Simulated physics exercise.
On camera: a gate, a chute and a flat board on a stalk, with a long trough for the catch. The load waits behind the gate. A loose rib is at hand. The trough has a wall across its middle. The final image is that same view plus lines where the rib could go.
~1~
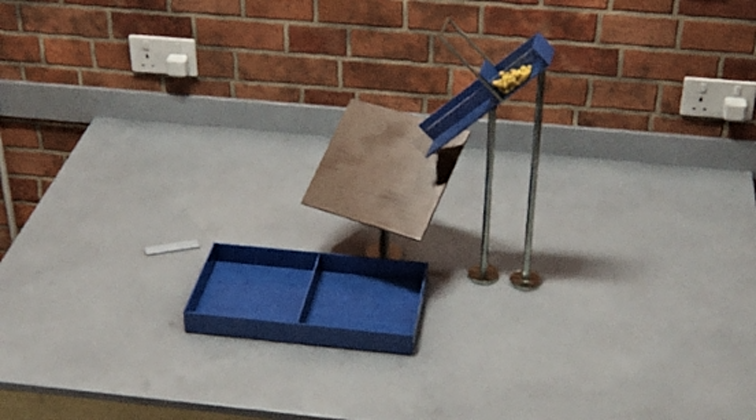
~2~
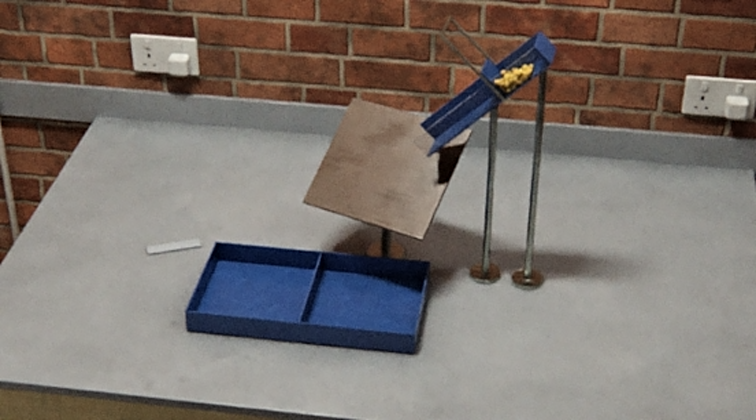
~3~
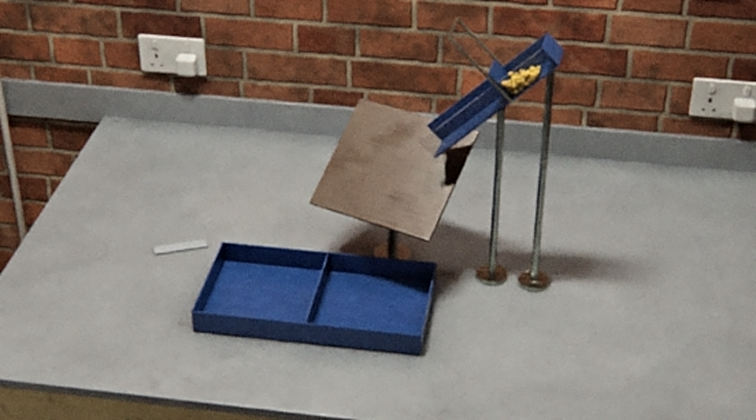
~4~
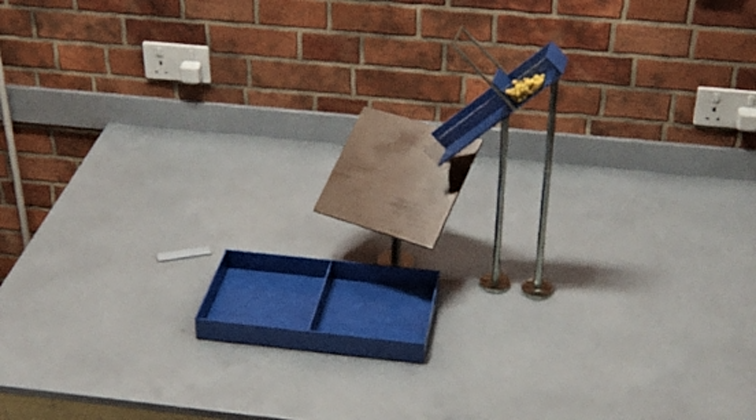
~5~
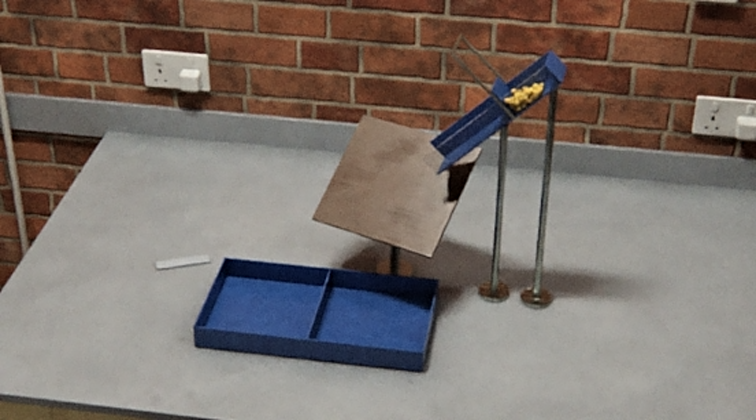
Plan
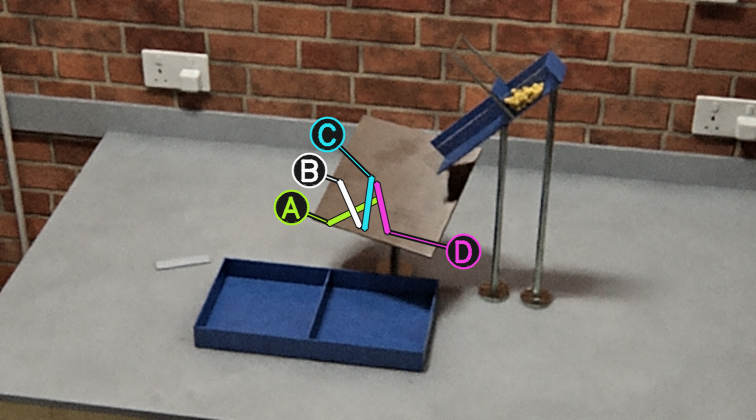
On a grey tabletop against a red brick wall, a blue chute on two metal rods holds a cluster of yellow pieces above a tilted brown board and a divided blue trough. Nothing on the table moves; the whole view just drifts slightly, first shifting the objects rightward, then a little downward.
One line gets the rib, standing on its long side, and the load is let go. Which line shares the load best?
Go for A.
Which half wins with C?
More lands on the right.
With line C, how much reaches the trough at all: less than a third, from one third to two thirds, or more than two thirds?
It is more than two thirds.
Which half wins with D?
Right.
On the marked copy, line A from (379, 198) to (329, 223); line B from (340, 182) to (359, 225); line C from (371, 178) to (364, 228); line D from (376, 184) to (387, 231).
With A, of what is caught, close to half in the left half, close to half in the right.
With B, of what is caught, a small share in the left half, the bulk in the right.
With C, of what is caught, only a few in the left half, all but a few in the right.
With D, of what is caught, only a few in the left half, all but a few in the right.
